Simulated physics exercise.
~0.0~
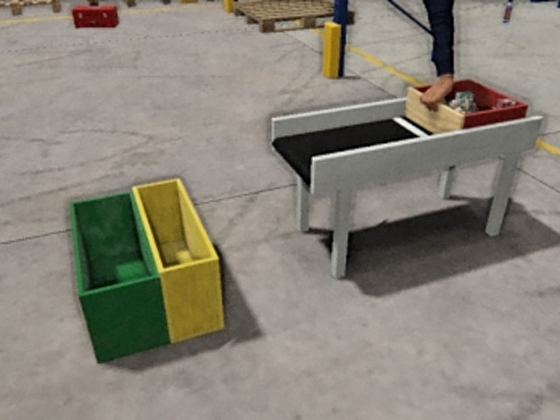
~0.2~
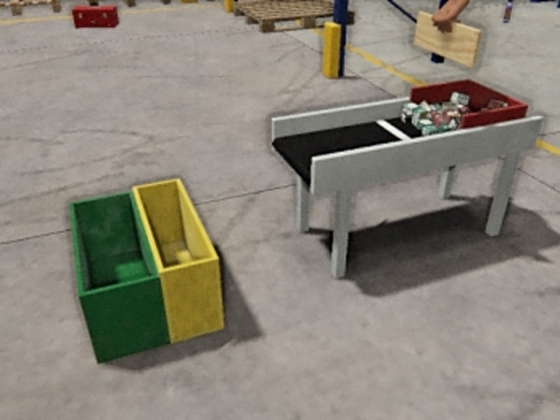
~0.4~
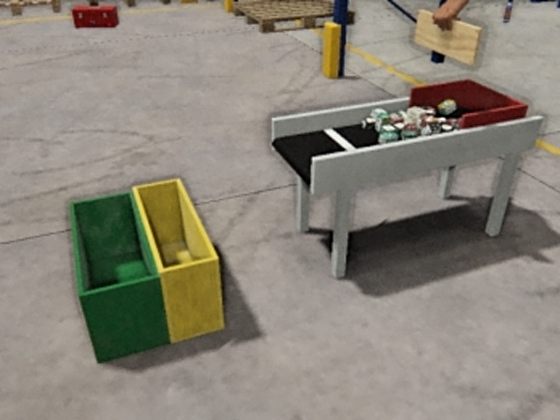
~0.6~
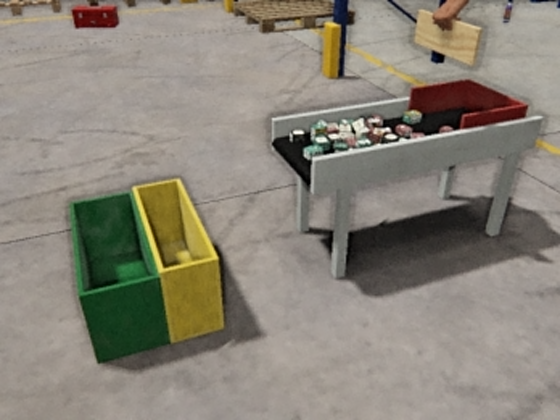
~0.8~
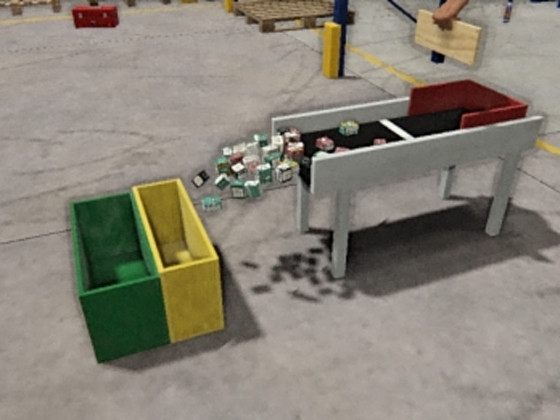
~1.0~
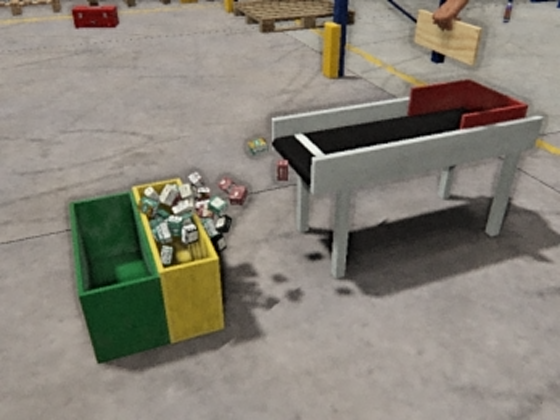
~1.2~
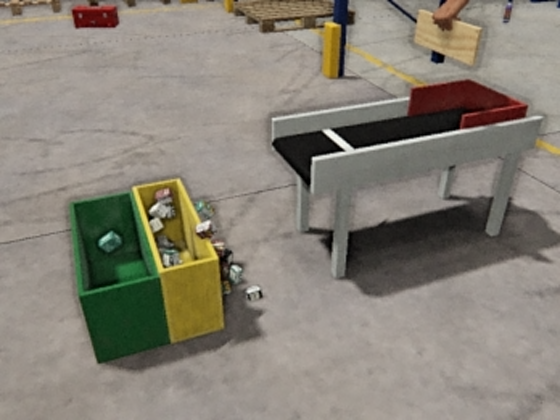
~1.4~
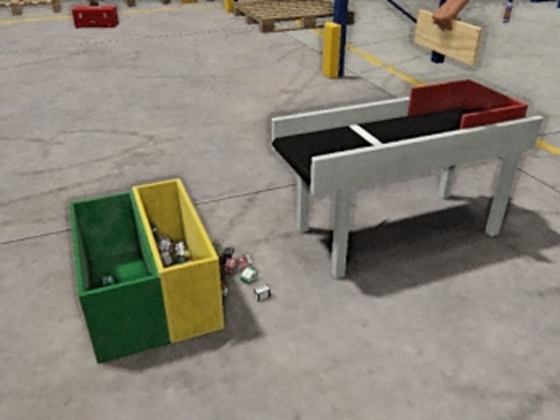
A short conveyor with pale side rails and a black belt stands at the right on a grey warehouse floor, seen from above by a still camera, with a green box and a yellow tub side by side at the lower left. A hand lifts a wooden gate from the red pen at the belt's far end. The loose small cartons inside ride left behind a white stripe, spreading out, then spill off the end in a cluster. Most drop into the yellow tub, one lands in the green box, and several tumble onto the floor beside the tub, where they finally lie scattered.
